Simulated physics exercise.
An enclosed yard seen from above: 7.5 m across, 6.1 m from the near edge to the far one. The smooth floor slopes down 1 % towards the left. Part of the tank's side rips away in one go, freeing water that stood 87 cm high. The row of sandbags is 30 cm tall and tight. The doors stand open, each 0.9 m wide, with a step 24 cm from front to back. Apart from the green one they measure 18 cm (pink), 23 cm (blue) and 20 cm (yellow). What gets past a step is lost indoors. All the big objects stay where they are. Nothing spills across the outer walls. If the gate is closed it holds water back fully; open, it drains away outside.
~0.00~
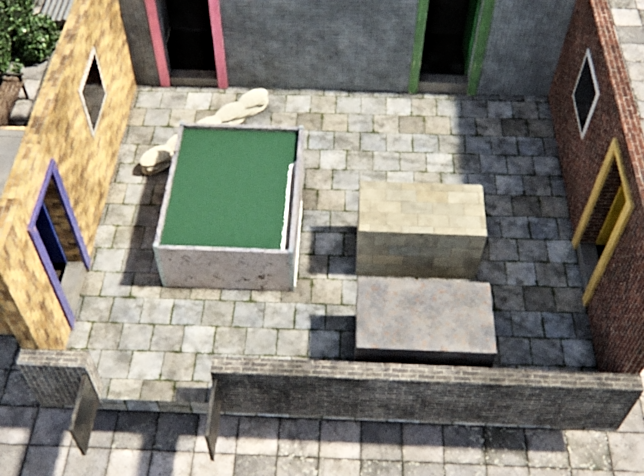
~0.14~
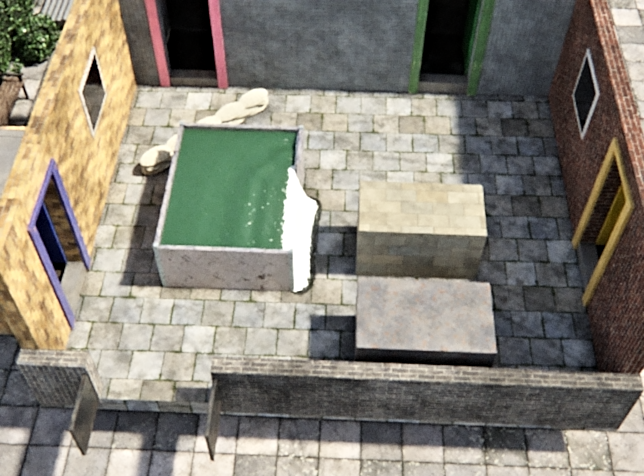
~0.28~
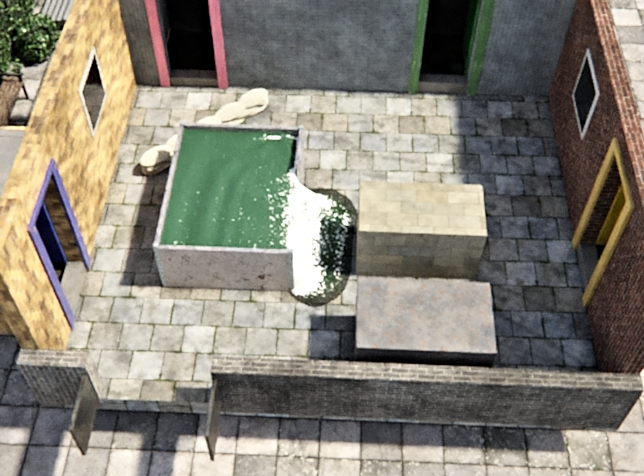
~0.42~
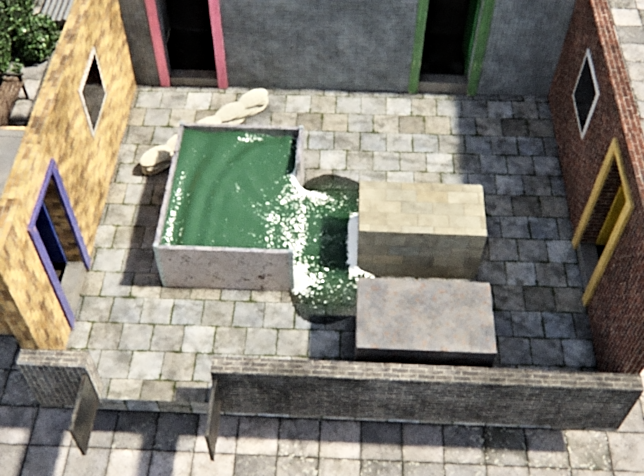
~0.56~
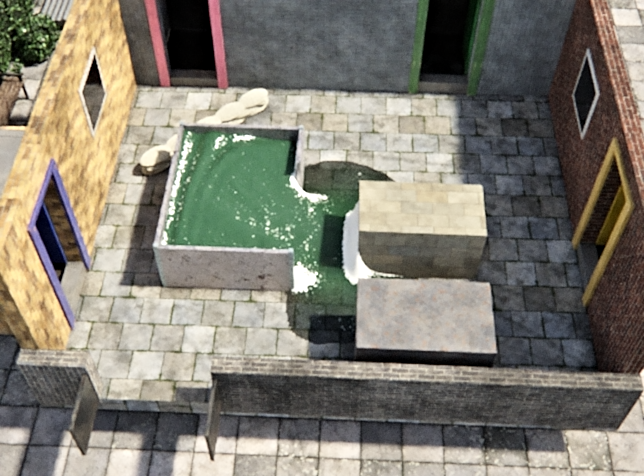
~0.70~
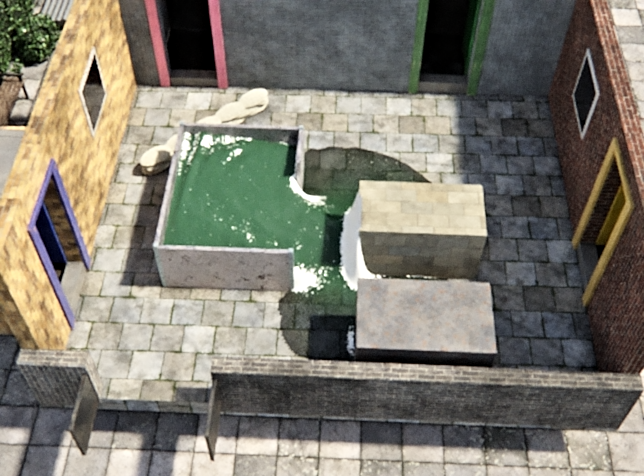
In the video, the right side of a tank of green water in a walled yard gives way, and the water pours out, foams against two blocks, and spreads across the paved floor on both sides of the gap.
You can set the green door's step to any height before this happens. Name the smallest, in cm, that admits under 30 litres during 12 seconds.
At least 13.5 cm or so.
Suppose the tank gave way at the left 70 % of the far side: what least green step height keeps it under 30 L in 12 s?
About 9.0 cm.
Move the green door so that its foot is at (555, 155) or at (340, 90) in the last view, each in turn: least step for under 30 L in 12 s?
About 14.0 and 12.5 cm.
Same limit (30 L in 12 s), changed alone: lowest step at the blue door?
About 11.0 cm at blue.
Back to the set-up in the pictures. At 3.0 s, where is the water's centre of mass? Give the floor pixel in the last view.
At about (345, 234).
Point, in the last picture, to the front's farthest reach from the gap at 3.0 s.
Around (543, 101).
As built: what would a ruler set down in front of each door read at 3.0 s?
Depths in cm: Pink 0, blue 12, yellow 19, green 17.
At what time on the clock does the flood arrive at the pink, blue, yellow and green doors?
Pink 3.4 s, blue 2.8 s, yellow 1.6 s, green 1.8 s.
After 1.4 s water covers 35 % of the floor, deepest (62 cm) near (349, 245); it has not reached the green door.
After 3.0 s water covers 70 % of the floor, deepest (33 cm) near (583, 400); 17 cm at the green door, 0 litres in over its 23 cm step.
After 12.0 s water covers 95 % of the floor, deepest (16 cm) near (117, 162); 10 cm at the green door, 0 litres in over its 23 cm step.
At the green door as built, the water arrived by 1.8 s and peaked near 22 cm at 2.0 s.
With a step of 11.5 cm, 52 litres would have come in within the 12 s; with 15.5 cm, 16 litres. So under 30 litres takes about 13.5 cm.
